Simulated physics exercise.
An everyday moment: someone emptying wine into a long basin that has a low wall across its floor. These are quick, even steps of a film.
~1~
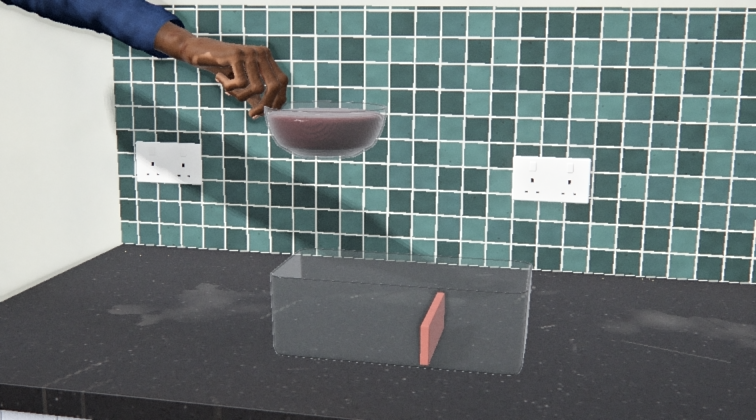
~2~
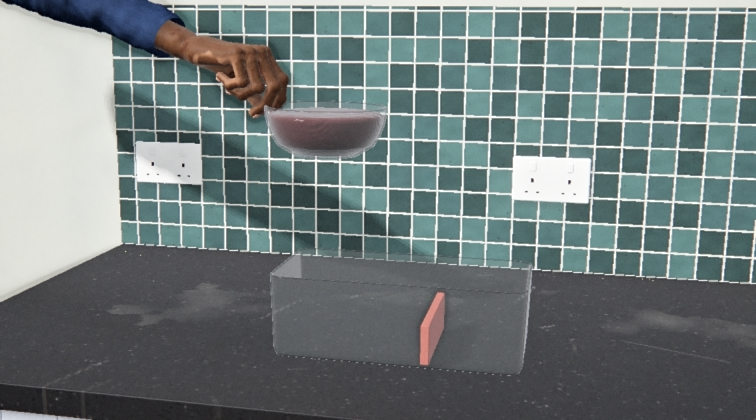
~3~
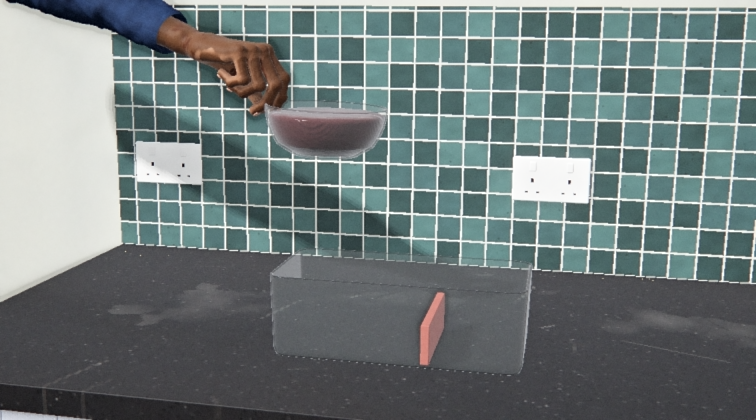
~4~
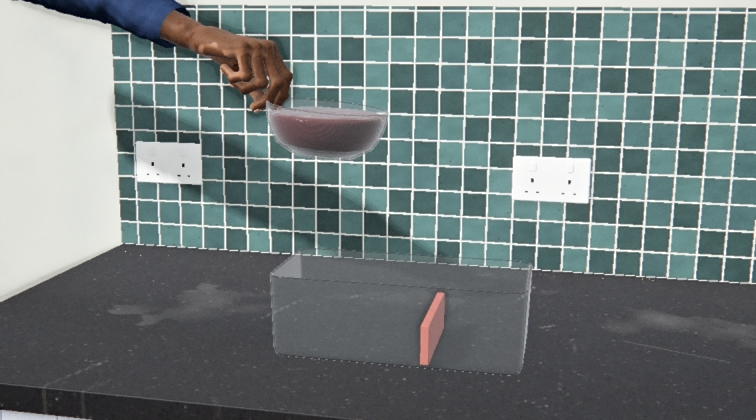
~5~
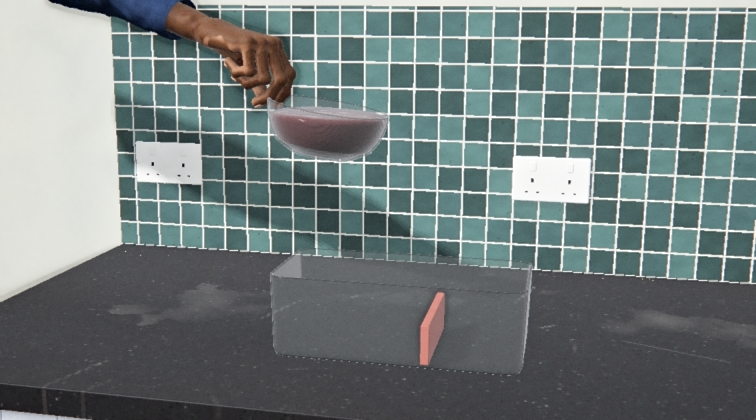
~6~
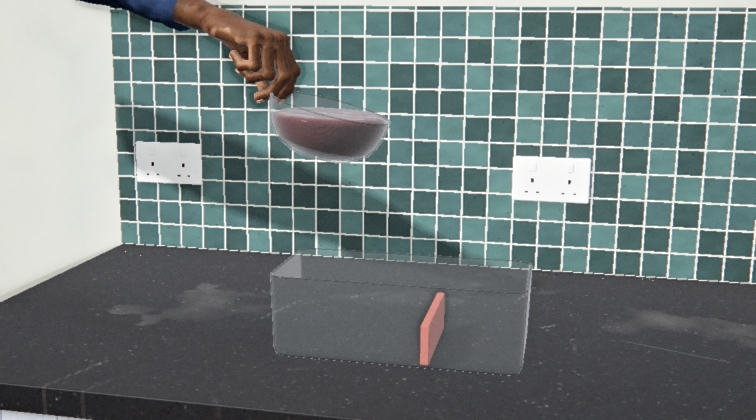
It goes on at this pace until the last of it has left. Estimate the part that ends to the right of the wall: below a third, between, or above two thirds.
In the end from a third to two thirds is right of the wall.
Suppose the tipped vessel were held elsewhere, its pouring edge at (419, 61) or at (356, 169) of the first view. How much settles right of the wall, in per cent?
Near 85 % and 0 %.
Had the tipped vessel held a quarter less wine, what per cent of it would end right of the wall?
Some 40 per cent.
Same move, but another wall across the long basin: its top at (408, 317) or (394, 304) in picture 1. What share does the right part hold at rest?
Roughly 75 per cent, and 90 per cent.
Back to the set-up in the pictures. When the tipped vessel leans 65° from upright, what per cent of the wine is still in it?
It comes to 35 per cent or so.
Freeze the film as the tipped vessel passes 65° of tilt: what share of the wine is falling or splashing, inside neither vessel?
It comes to 45 per cent or so.
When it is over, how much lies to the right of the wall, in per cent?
Close to 55 per cent.
A moment on, the tilt is 65° and 35 per cent is still to pour, 5 is left of the wall and 14 right of it.
Next, the tilt is 93° and 3 per cent is still to pour, 32 is left of the wall and 55 right of it.
Then the tilt is 97° and 0 per cent is still to pour, 43 is left of the wall and 56 right of it.
Later the tilt is 97° and 0 per cent is still to pour, 43 is left of the wall and 56 right of it.
Finally, 43 per cent lies left of the wall, 56 right of it and 1 outside.
